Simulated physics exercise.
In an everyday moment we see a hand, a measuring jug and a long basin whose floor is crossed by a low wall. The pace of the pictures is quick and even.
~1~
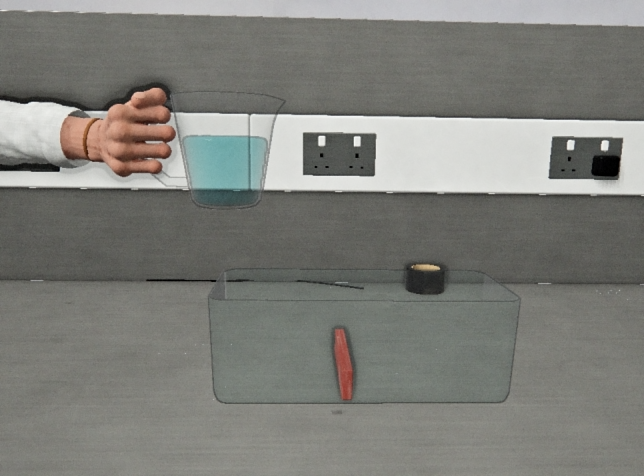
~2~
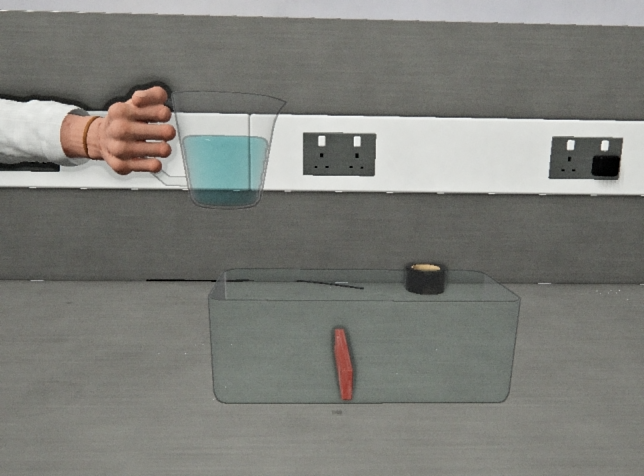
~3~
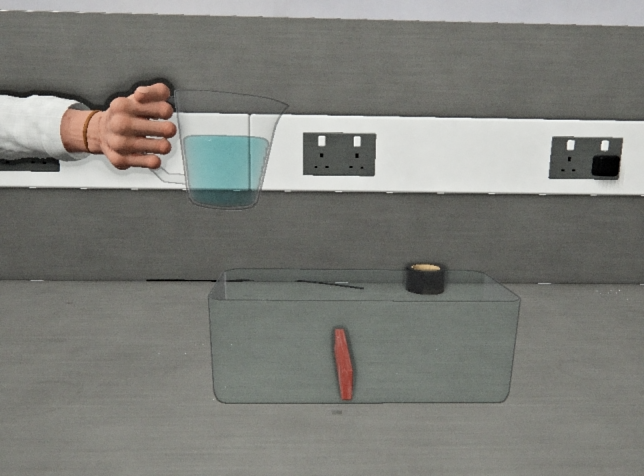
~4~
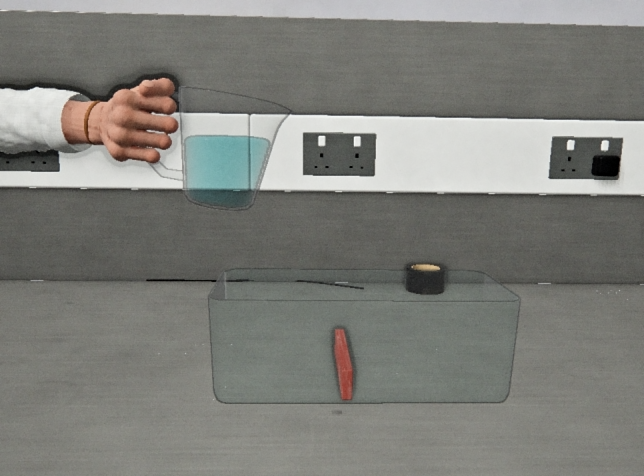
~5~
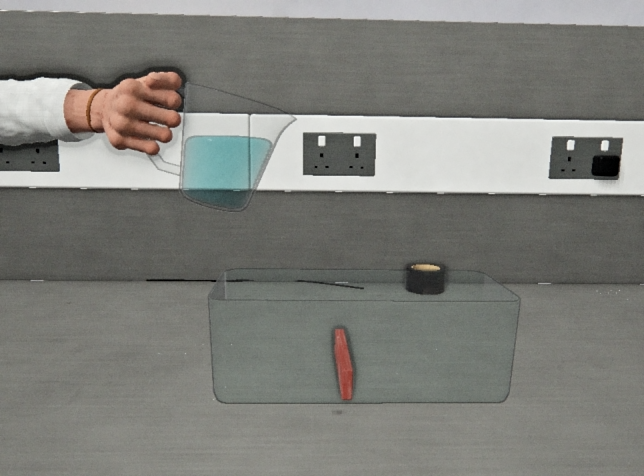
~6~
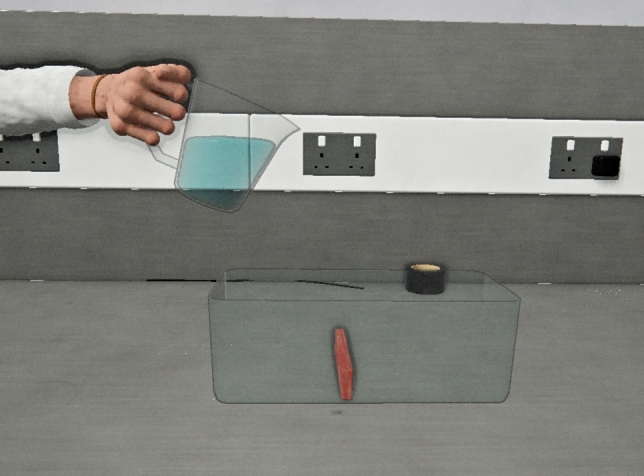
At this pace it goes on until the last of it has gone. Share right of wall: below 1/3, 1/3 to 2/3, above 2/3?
1/3 to 2/3.
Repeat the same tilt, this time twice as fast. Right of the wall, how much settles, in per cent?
Close to 30 per cent.
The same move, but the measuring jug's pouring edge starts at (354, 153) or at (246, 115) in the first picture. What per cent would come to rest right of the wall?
Start one gives close to 95 percent, start two close to 10 percent.
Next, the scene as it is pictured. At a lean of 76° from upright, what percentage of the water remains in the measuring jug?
Roughly 80 percent remains at that point.
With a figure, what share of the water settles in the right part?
Share approx. 55 %.
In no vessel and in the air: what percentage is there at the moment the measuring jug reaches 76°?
Roughly 15 %.
A moment on, the measuring jug is tipped on its side and 81 per cent is still to pour, 2 is left of the wall and 0 right of it.
Next, the measuring jug is tipped right over and 18 per cent is still to pour, 21 is left of the wall and 40 right of it.
Then the measuring jug is tipped right over and 0 per cent is still to pour, 45 is left of the wall and 53 right of it.
Later the measuring jug is tipped right over and 0 per cent is still to pour, 46 is left of the wall and 53 right of it.
In the end 46 per cent lies left of the wall, 53 right of it and 1 outside.
